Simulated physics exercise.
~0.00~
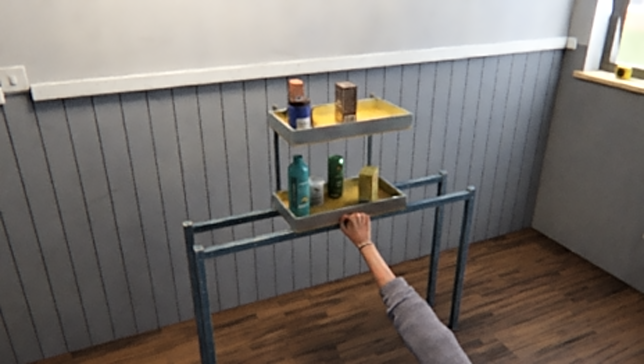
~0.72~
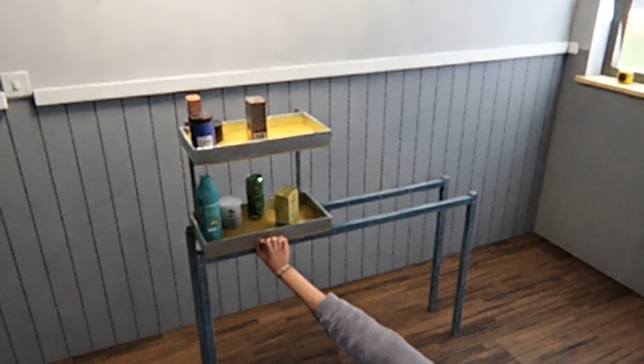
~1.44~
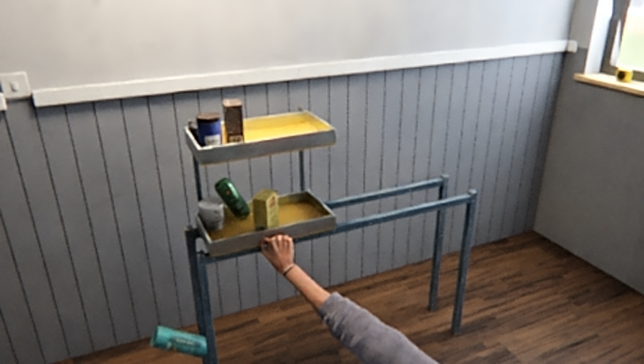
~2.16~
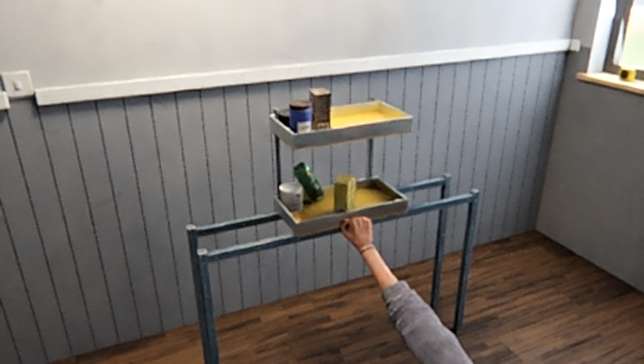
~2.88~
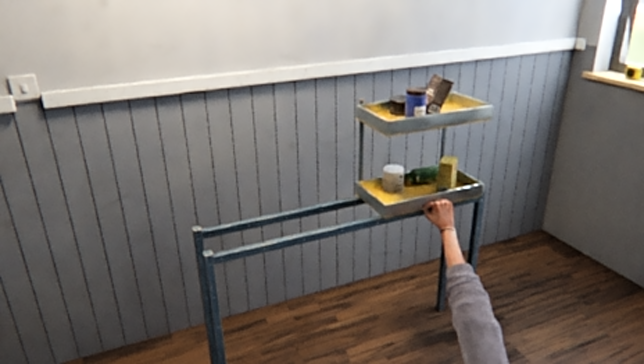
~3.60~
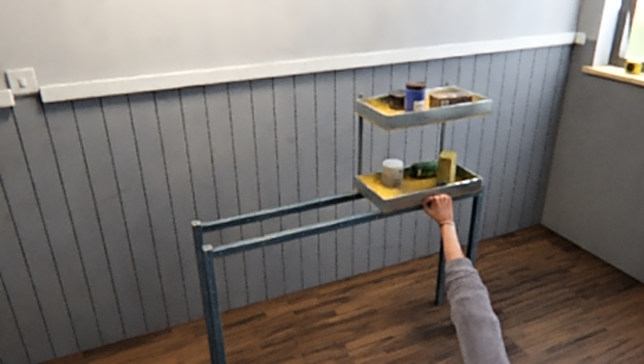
A hand slides a two-tier tray left, then right, toppling containers and dropping a turquoise bottle.
